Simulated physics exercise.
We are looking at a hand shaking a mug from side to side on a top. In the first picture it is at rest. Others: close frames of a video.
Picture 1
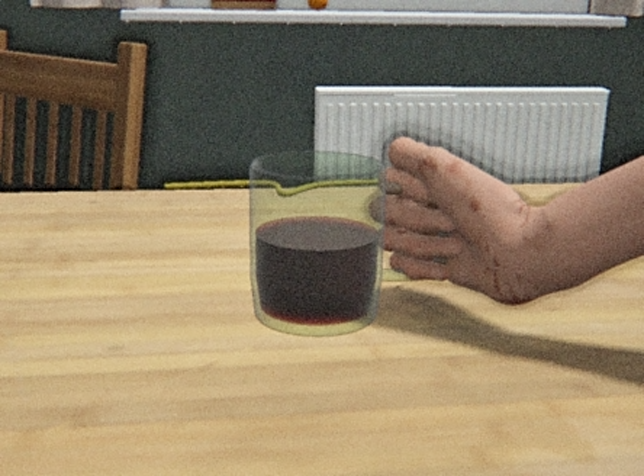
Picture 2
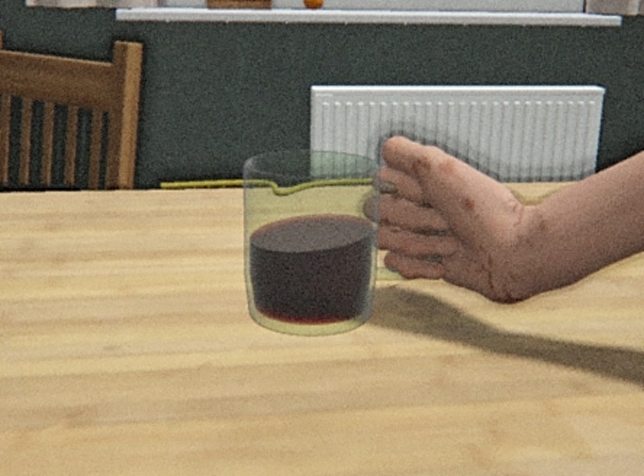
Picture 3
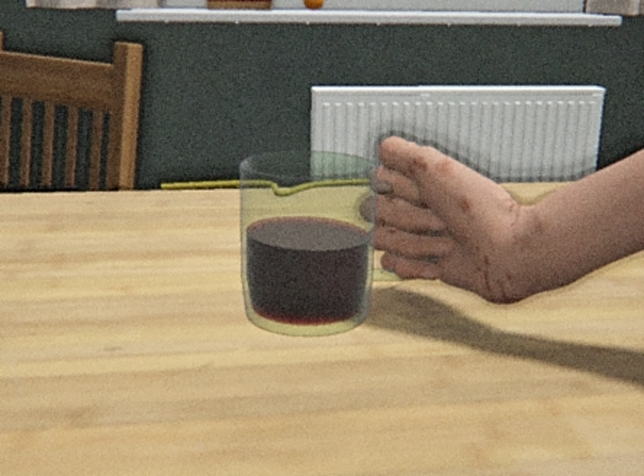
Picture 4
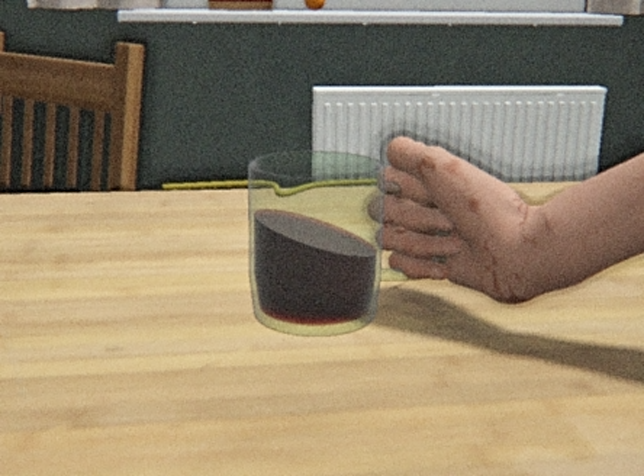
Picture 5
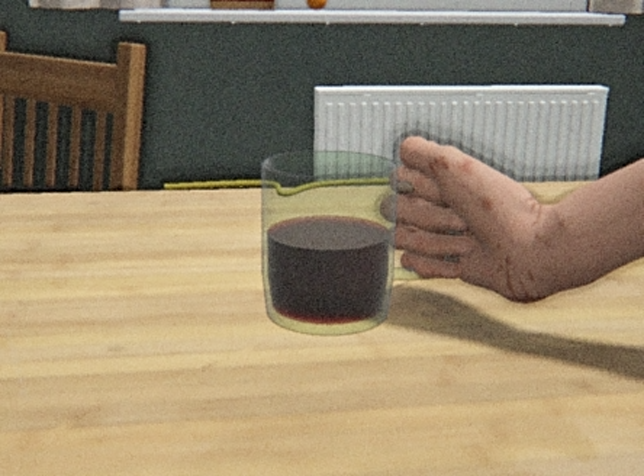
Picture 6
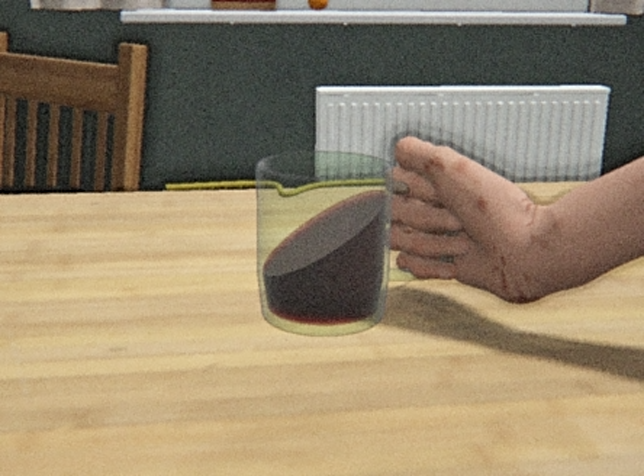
A hand shook a clear mug half full of dark liquid on a wooden table, shifting it slightly left, then right, then slightly left again, as the liquid sloped up left, leveled, and rose steeply right.
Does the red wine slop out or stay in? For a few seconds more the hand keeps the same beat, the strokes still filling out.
The red wine slops out.
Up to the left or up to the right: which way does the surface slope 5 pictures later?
It's higher on the right-hand edge, I'd say.
Shortly, the highest wave so far goes over the rim.
At the finish, the highest wave so far goes over the rim; some is on the top.
